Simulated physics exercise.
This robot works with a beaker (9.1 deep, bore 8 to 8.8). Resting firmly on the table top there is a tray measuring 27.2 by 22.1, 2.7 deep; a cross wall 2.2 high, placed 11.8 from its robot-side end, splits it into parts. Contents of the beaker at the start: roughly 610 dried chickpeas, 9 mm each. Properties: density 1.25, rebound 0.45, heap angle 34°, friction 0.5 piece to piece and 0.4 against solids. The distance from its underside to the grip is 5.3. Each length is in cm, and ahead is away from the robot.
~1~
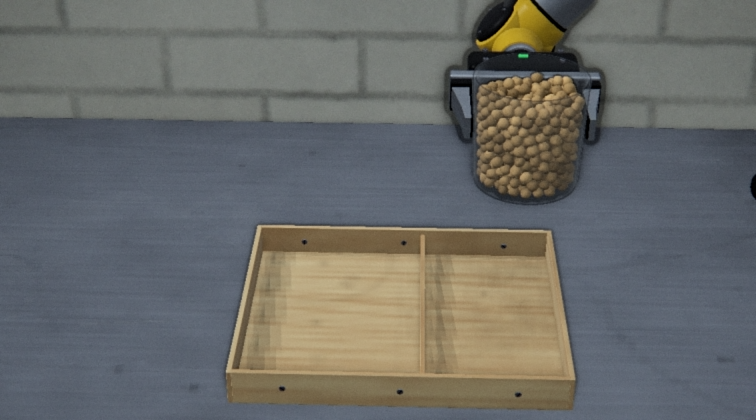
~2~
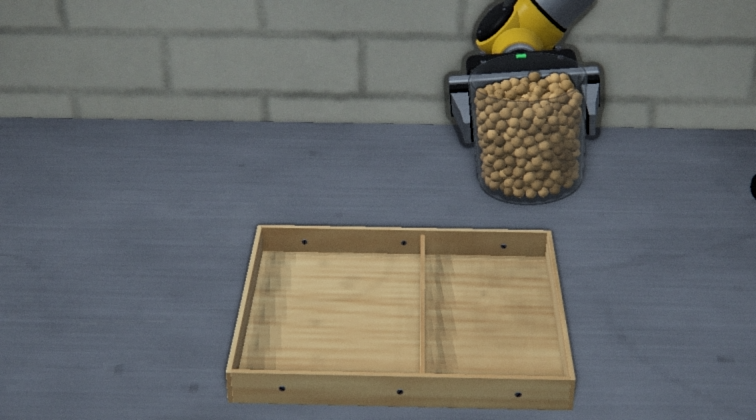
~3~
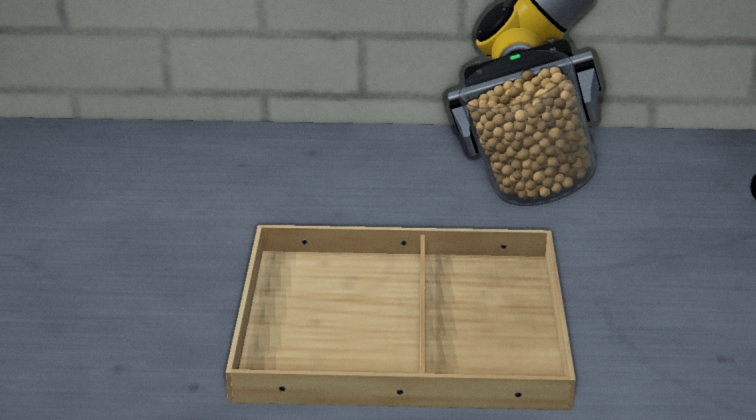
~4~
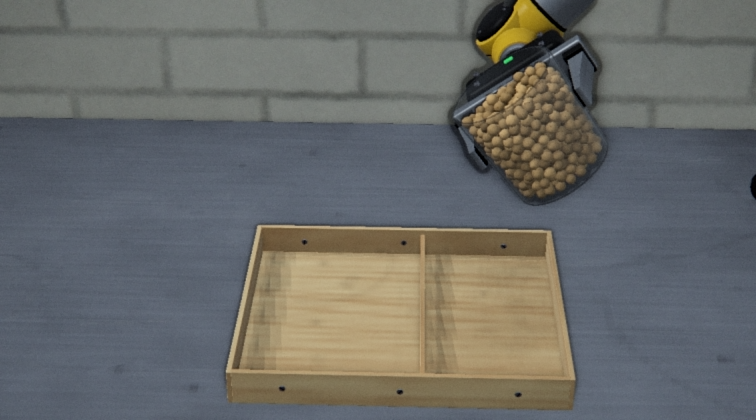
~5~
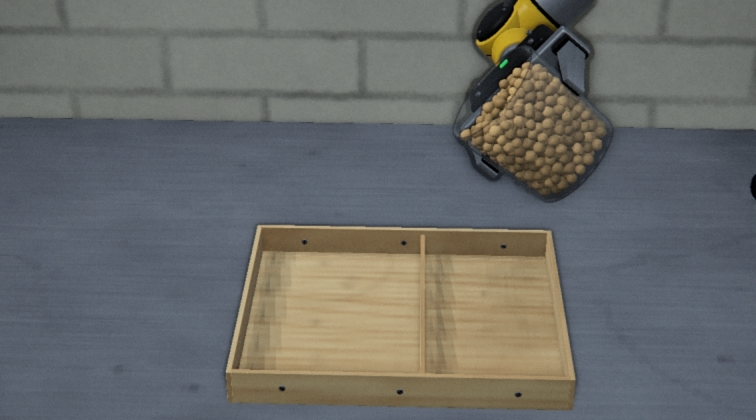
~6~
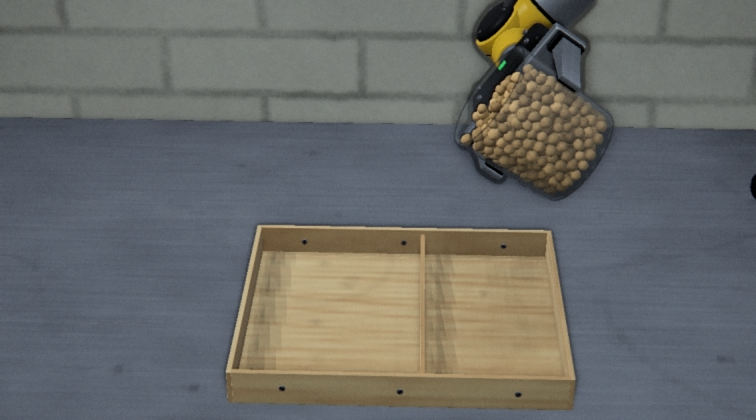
A yellow and black robot arm holds a clear beaker full of tan chickpeas at the upper right, seen from a fixed, raised view over a grey table against a pale brick wall. Below it sits an empty, light wooden tray, split by a cross wall into a wider left part and a narrower right one. The arm steadily tilts the beaker, its mouth turning leftward, and the chickpeas shift inside.
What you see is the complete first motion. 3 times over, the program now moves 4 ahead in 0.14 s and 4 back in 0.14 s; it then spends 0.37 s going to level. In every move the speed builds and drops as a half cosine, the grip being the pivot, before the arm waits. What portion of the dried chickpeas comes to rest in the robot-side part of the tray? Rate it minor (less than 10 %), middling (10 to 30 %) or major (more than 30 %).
Minor, less than 10 %.
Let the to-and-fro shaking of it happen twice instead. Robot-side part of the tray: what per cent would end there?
About 5 per cent in that case.
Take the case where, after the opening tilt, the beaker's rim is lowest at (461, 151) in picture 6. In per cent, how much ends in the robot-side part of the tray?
Estimate: About 10 per cent.
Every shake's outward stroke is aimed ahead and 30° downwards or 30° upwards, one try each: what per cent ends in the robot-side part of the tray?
First try some 0 %, second try some 5 %.
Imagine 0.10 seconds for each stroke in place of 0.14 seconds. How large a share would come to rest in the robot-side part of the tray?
5 %.
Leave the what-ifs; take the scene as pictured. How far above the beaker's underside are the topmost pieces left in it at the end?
Around 9.0 cm up.
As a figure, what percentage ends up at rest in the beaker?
Near 75 in a hundred.
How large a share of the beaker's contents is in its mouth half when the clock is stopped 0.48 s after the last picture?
Around 50 per cent of it.
Then, 0.48 s on, tilted 55° forward, highest piece 22 above the table; 521 in the beaker, 59 in the far-side part, 11 in the robot-side part, 19 in flight or on a rim.
Then, 0.97 s on, tilted 40° forward, highest piece 22 above the table; 468 in the beaker, 107 in the far-side part, 30 in the robot-side part, 5 in flight or on a rim.
Then, 1.41 s on, level, highest piece 24 above the table; 467 in the beaker, 110 in the far-side part, 33 in the robot-side part.
Then, 2.46 s on, level, highest piece 24 above the table; 467 in the beaker, 110 in the far-side part, 33 in the robot-side part.
In the end, 467 in the beaker, 110 in the far-side part, 33 in the robot-side part. That is 5 % in the robot-side part of the tray.
